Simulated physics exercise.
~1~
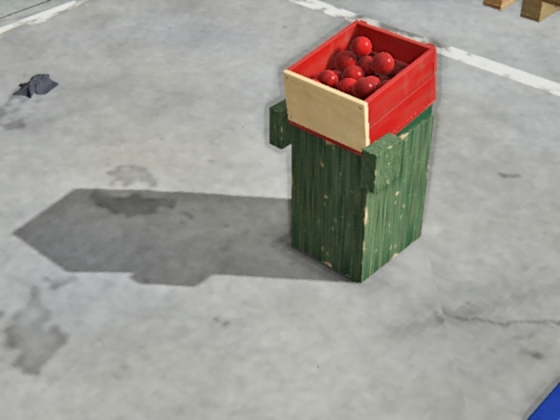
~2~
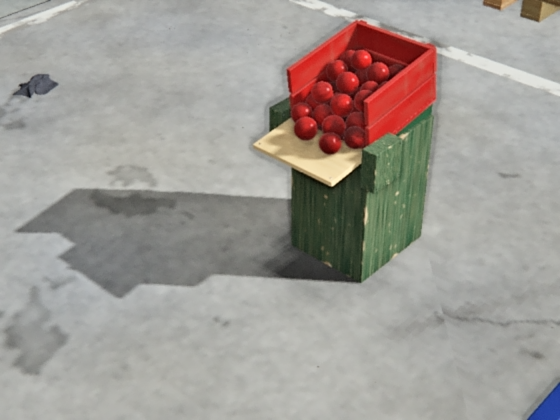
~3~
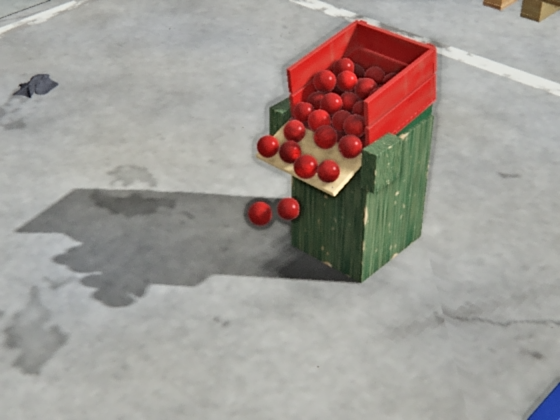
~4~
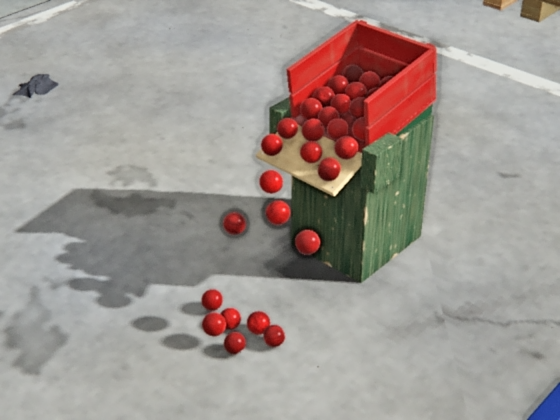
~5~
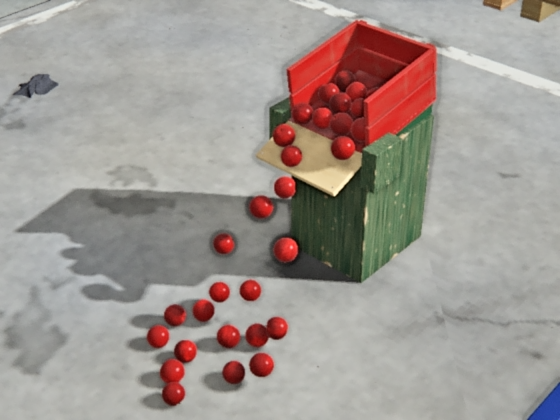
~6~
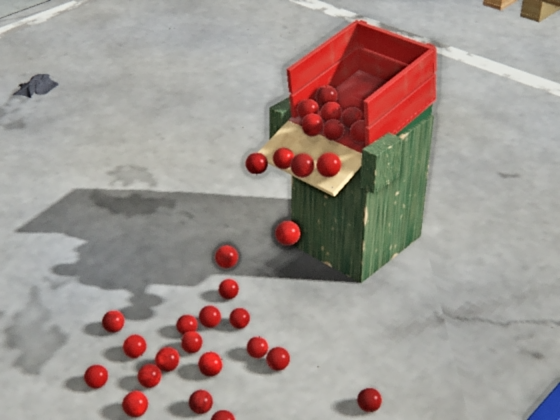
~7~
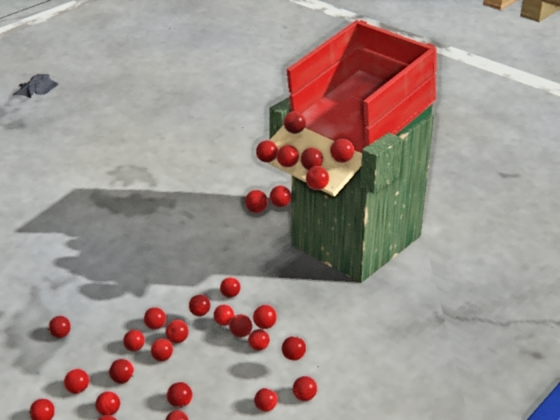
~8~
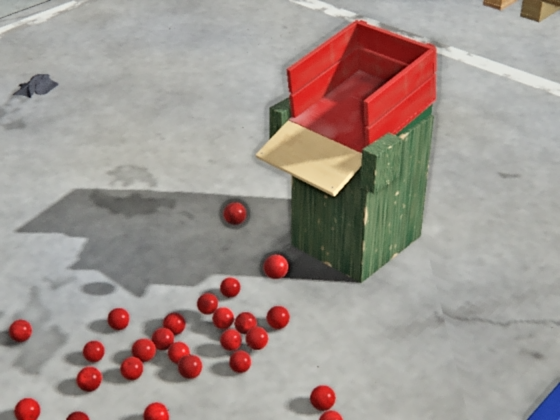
A red bin of shiny red apples sat on a green wooden stand until its pale front flap swung down and the apples rolled out, dropping and scattering across the grey ground to the lower left, leaving the bin empty.
